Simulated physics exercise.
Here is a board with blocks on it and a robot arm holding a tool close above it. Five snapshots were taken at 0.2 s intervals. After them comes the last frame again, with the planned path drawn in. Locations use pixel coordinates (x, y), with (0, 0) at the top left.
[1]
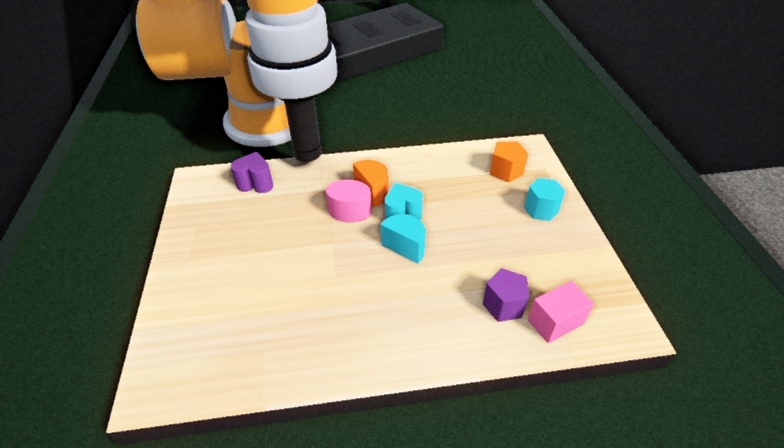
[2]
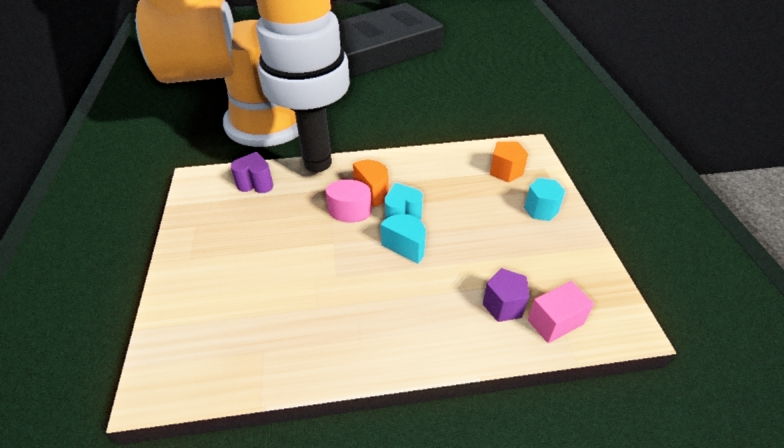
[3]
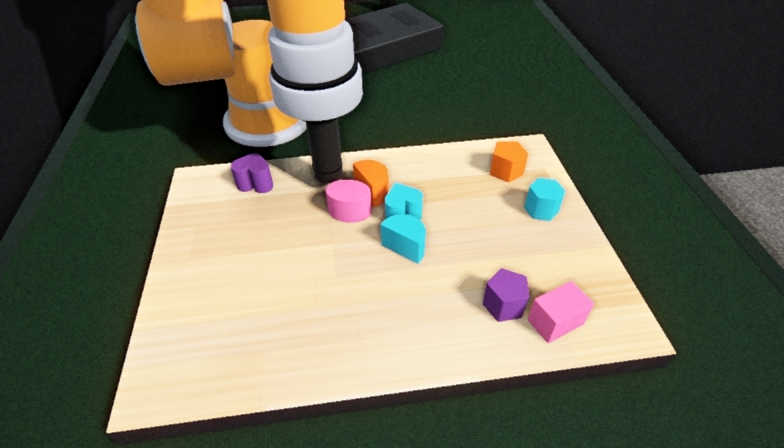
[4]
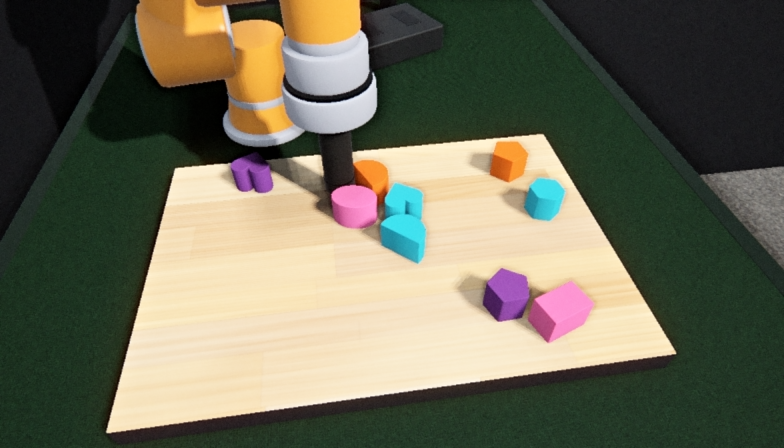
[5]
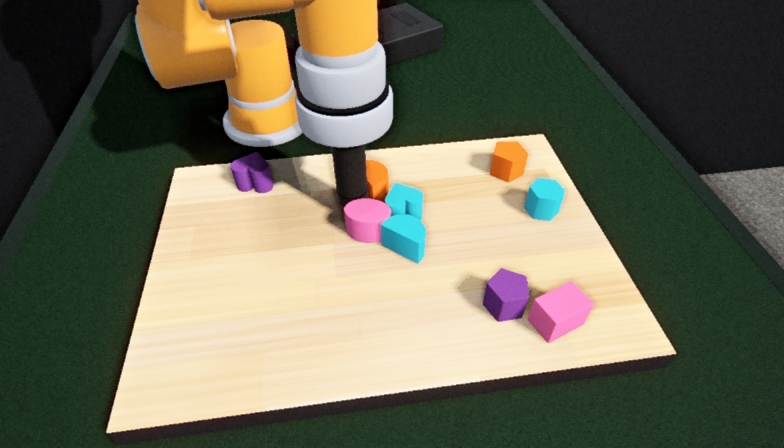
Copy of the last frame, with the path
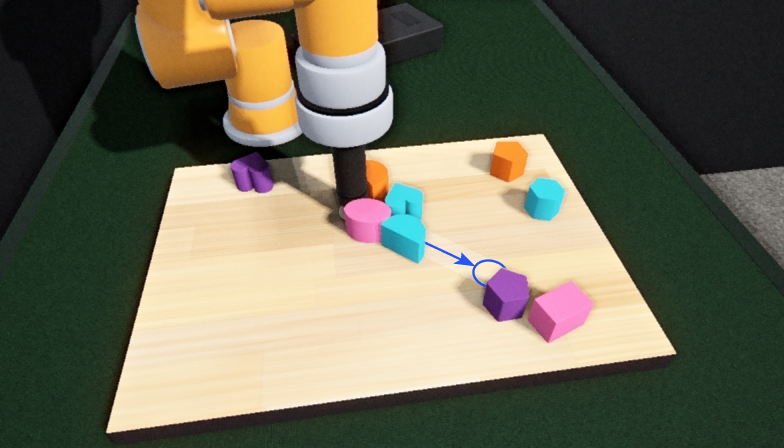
We see a robot arm lower a dark tool over a wooden board scattered with colourful blocks, moving toward the viewer and slightly right, then push the pink rounded block a short way in that direction, beside the turquoise blocks.
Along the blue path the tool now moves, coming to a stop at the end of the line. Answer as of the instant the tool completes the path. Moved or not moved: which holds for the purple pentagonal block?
By then it is still where it was.
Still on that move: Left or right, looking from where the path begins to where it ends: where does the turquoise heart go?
The turquoise heart goes left.
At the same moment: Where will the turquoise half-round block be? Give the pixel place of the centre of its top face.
Its top middle will sit at (438, 256).
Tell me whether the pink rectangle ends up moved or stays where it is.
It stays put.
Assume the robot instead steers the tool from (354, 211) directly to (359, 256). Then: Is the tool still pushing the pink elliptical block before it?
Yes, it checks out.
The drawn path runs in a line from (354, 211) to (490, 274).
The first path, step by step. One third of the way, tool (396, 218); pink elliptical block (389, 235), turned 55° clockwise; turquoise heart (422, 197), turned 50° anticlockwise; turquoise half-round block (426, 245), turned 75° anticlockwise.
Two thirds of the way, tool (444, 240); pink elliptical block (389, 236), turned 60° clockwise; turquoise heart (434, 199), turned 90° anticlockwise; turquoise half-round block (435, 254), turned 35° anticlockwise.
At the end, tool (493, 262); pink elliptical block (389, 236), turned 60° clockwise; turquoise heart (434, 199), turned 90° anticlockwise; turquoise half-round block (438, 256), turned 25° anticlockwise; purple pentagonal block not moved; pink rectangle not moved.
